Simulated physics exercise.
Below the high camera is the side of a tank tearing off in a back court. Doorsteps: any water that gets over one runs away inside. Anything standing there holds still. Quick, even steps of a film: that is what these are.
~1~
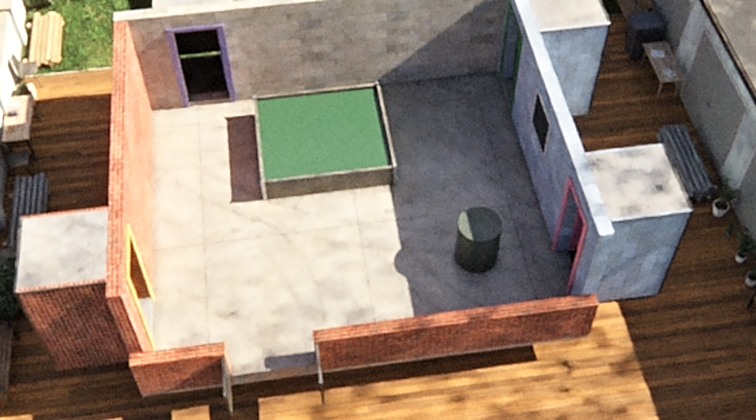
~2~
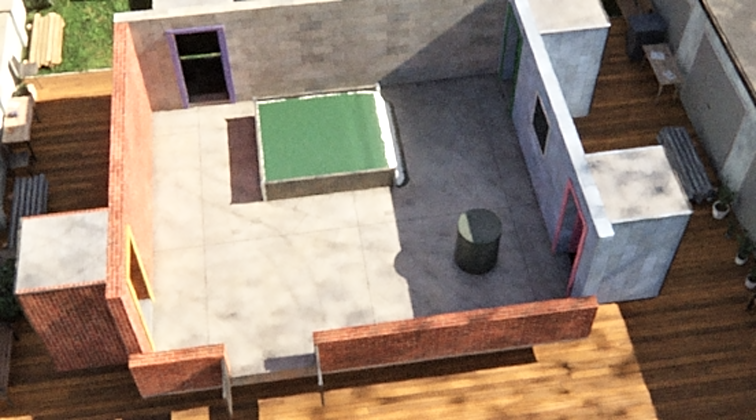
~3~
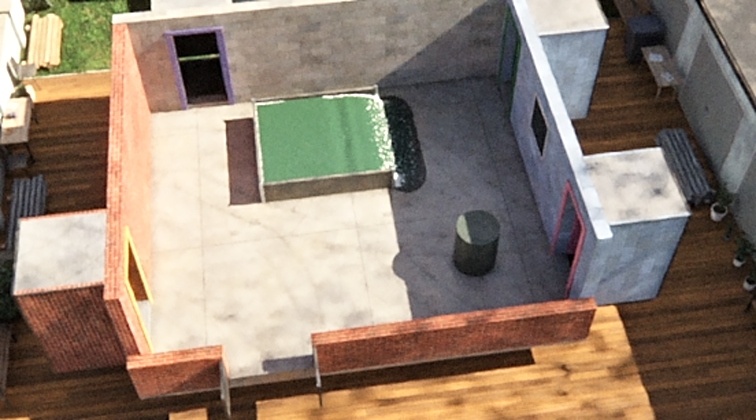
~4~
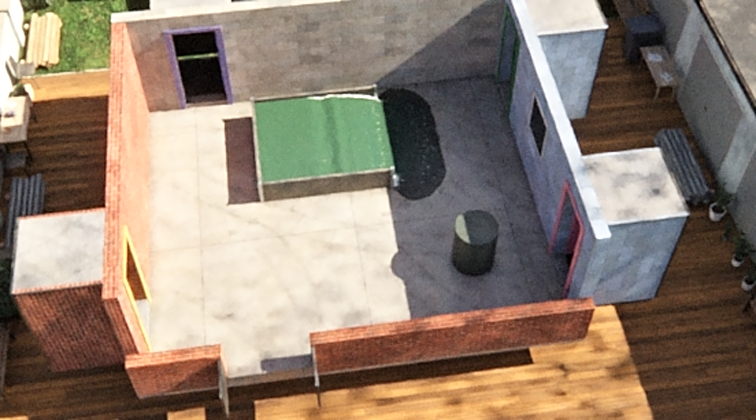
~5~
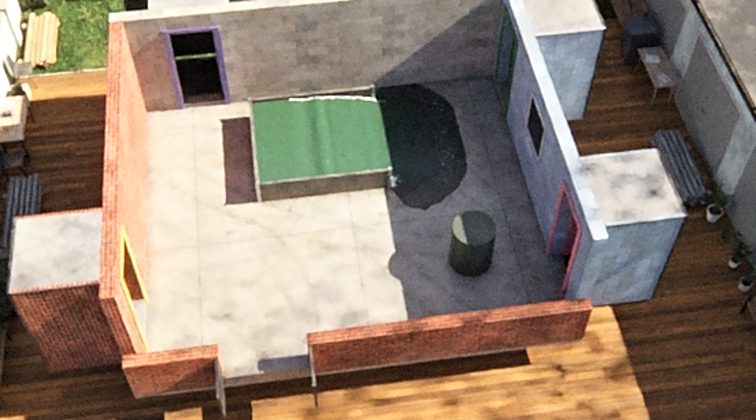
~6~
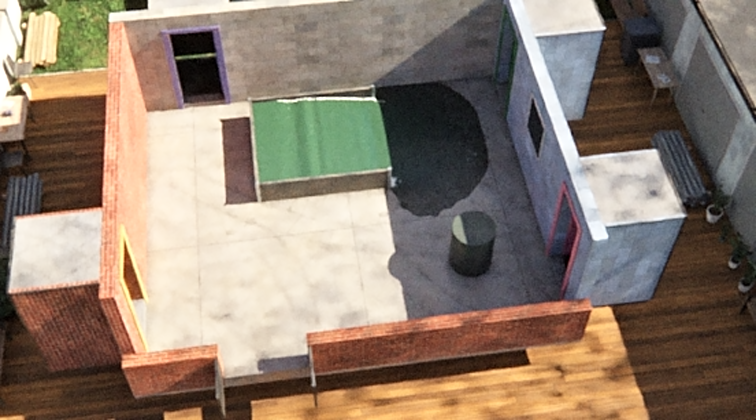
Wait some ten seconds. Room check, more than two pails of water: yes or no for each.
Pink door, yes; blue door, no; yellow door, no; green door, yes.
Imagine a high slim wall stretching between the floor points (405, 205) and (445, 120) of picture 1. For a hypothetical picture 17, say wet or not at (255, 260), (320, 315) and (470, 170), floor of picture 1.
Results in order: Bone-dry / bone-dry / bone-dry.
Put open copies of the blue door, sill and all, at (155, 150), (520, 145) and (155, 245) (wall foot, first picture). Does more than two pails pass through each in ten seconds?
Taking them as listed, the first doesn't reach the limit, the second gets past the limit and the third doesn't reach the limit.
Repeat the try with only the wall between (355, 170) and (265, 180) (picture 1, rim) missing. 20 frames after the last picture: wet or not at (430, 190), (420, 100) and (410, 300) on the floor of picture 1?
In turn: Untouched, then untouched, then inundated.
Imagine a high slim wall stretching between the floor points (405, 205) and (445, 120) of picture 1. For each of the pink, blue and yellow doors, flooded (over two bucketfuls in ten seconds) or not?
Pink door falls short, blue door falls short, yellow door falls short.
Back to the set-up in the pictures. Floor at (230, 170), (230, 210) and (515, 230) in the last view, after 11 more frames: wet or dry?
In turn, the points end up high and dry, high and dry and soaked.
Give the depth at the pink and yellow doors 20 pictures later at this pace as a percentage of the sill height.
Roughly 130 % and 0 %, respectively.
A moment on, water covers 25 % of the floor; the pink door not reached, the blue door not reached, the yellow door not reached, the green door under two buckets in.
Next, water covers 25 % of the floor; the pink door not reached, the blue door not reached, the yellow door not reached, the green door over two buckets in.
Then, water covers 30 % of the floor; the pink door wet at the sill, nothing in, the blue door not reached, the yellow door not reached, the green door far over two buckets in.
Later, water covers 60 % of the floor; the pink door under two buckets in, the blue door not reached, the yellow door not reached, the green door far over two buckets in.
In the end, water covers 85 % of the floor; the pink door over two buckets in, the blue door wet at the sill, nothing in, the yellow door wet at the sill, nothing in, the green door far over two buckets in.
